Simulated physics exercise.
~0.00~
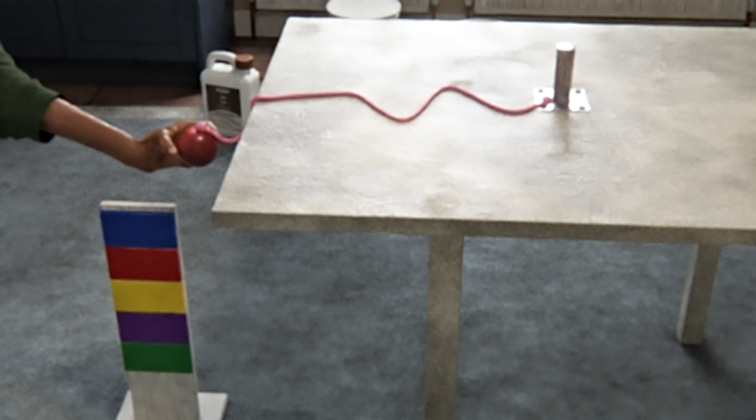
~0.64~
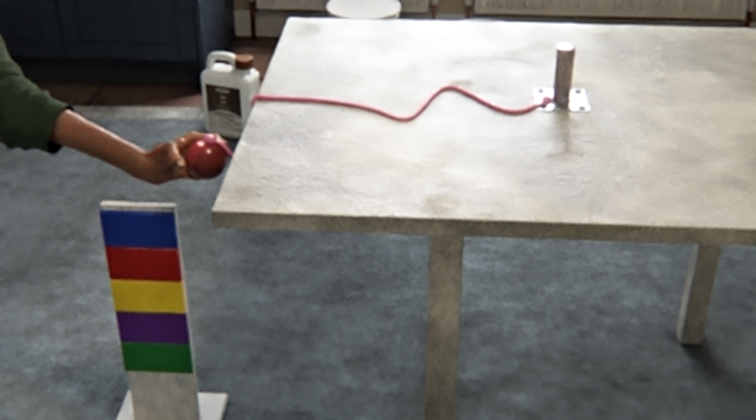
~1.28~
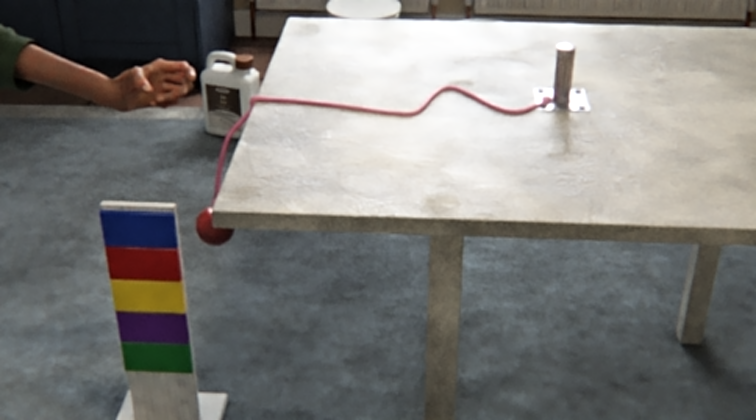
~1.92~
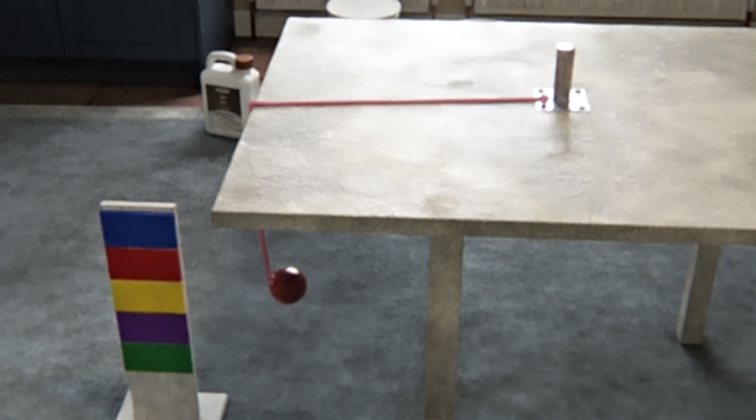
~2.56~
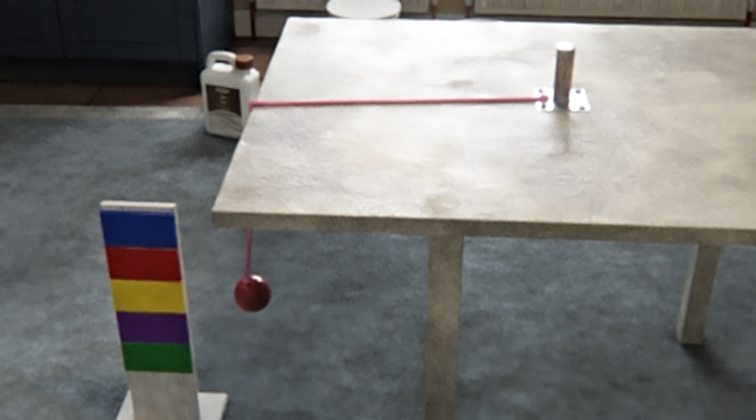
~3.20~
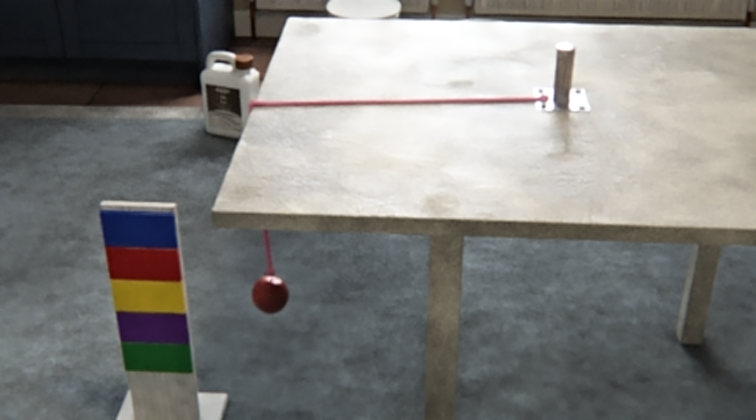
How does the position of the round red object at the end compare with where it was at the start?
It started in a hand off the table's left side, above the coloured bands, and ended lower and further right, hanging on its cord below the table edge, level with the yellow band.
